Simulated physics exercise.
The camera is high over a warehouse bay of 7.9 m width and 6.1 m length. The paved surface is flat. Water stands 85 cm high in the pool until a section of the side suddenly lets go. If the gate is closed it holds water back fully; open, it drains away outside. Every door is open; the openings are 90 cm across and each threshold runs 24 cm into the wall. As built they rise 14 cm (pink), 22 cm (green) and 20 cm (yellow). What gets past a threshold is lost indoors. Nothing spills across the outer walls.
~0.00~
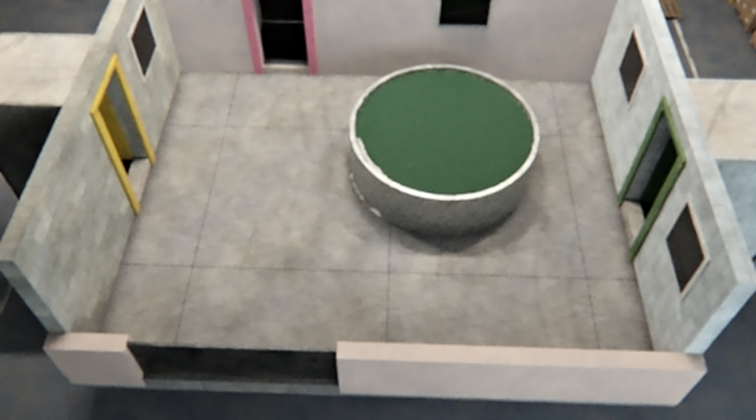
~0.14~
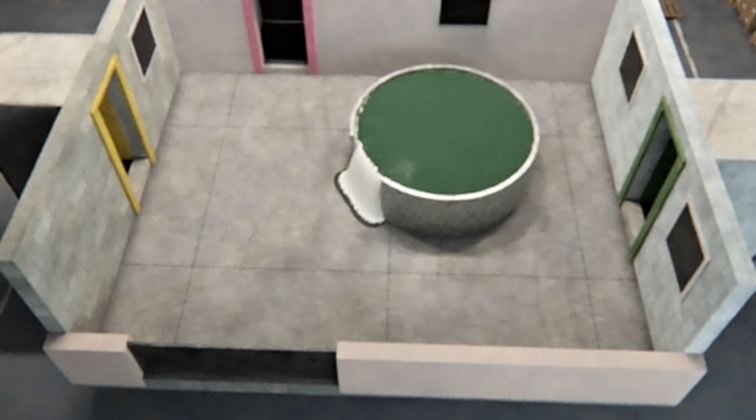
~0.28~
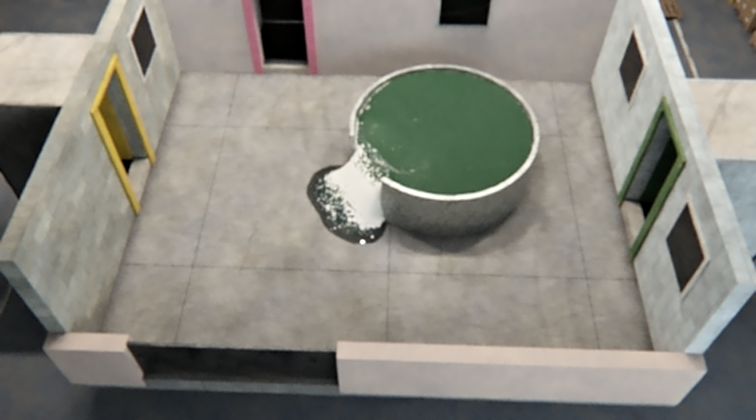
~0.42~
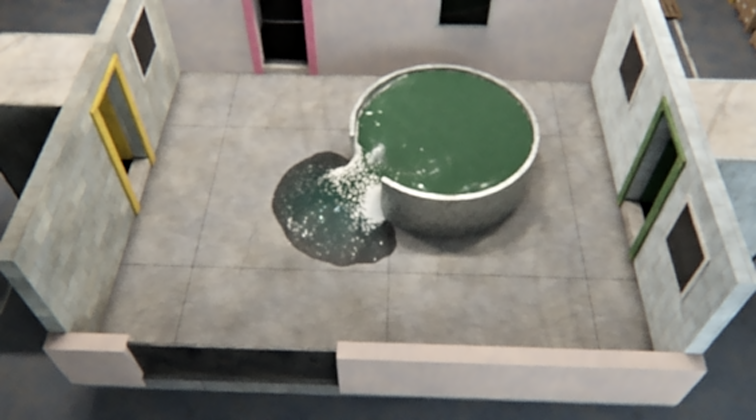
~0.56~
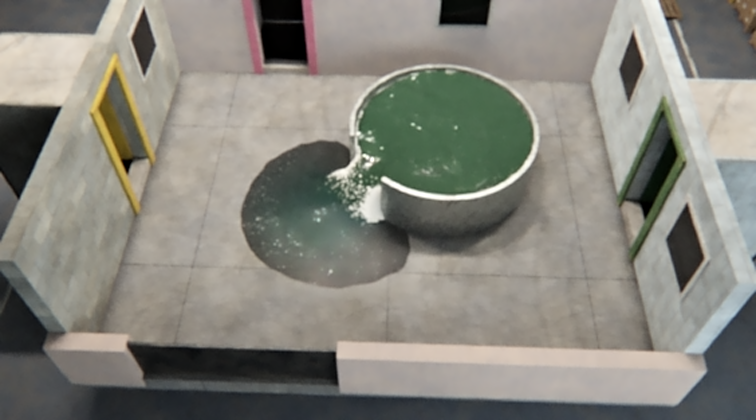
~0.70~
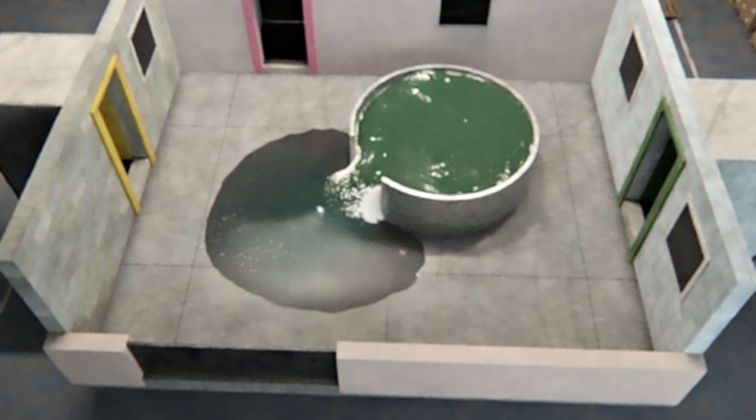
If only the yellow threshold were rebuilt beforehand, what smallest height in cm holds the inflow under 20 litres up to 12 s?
About 24 cm.
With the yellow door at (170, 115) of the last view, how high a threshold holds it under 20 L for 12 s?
About 15 cm.
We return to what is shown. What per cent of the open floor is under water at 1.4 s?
Some 40 per cent of it.
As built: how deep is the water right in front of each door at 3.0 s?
In cm: Pink 0, green 0, yellow 26.
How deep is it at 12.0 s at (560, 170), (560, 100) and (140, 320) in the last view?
Roughly 17, 17 and 15 cm, in turn.
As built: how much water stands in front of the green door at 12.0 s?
Roughly 11.0 cm deep.
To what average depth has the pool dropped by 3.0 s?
Roughly 50 cm on average.
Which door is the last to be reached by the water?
Last comes the green one.
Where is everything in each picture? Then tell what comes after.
The first picture shows the pool at (443, 130) is whole and still, 85 cm deep; the yellow door at (128, 144) is dry.
In the second picture, the gap is at (365, 184), the front 0.3 m out at (339, 183); the back of the pool holds 85 cm.
In the third picture, the front is at (313, 196), 0.8 m from the gap at (365, 185); 1.1 m2 of floor is wet, 85 cm left at the back.
In the fourth picture, water pours out at (365, 186) and has run 1.4 m, to (278, 209); about 8 cm deep outside, 85 cm at the back.
In the fifth picture, the gap is at (365, 185), the front 2.0 m out at (257, 248); the back of the pool holds 85 cm.
In the sixth picture, the gap is at (365, 185), the front 2.6 m out at (213, 253); the back of the pool holds 85 cm; 1.3 m in a straight line remain to the yellow door at (128, 144).
After 1.4 s water covers 40 % of the floor, deepest (49 cm) near (360, 197); 17 cm at the yellow door, 0 litres in over its 20 cm threshold.
After 3.0 s water covers 45 % of the floor, deepest (42 cm) near (90, 361); 26 cm at the yellow door, 35 litres in over its 20 cm threshold.
After 12.0 s water covers 100 % of the floor, deepest (22 cm) near (499, 84); 13 cm at the yellow door, 73 litres in over its 20 cm threshold.
At the yellow door as built, the water arrived by 1.2 s and peaked near 31 cm at 2.2 s.
Run again over the same 12 s with other heights there, 48 litres in over 21.5 cm, 2 litres over 29.5 cm. The limit of 20 litres is kept from about 24 cm up.
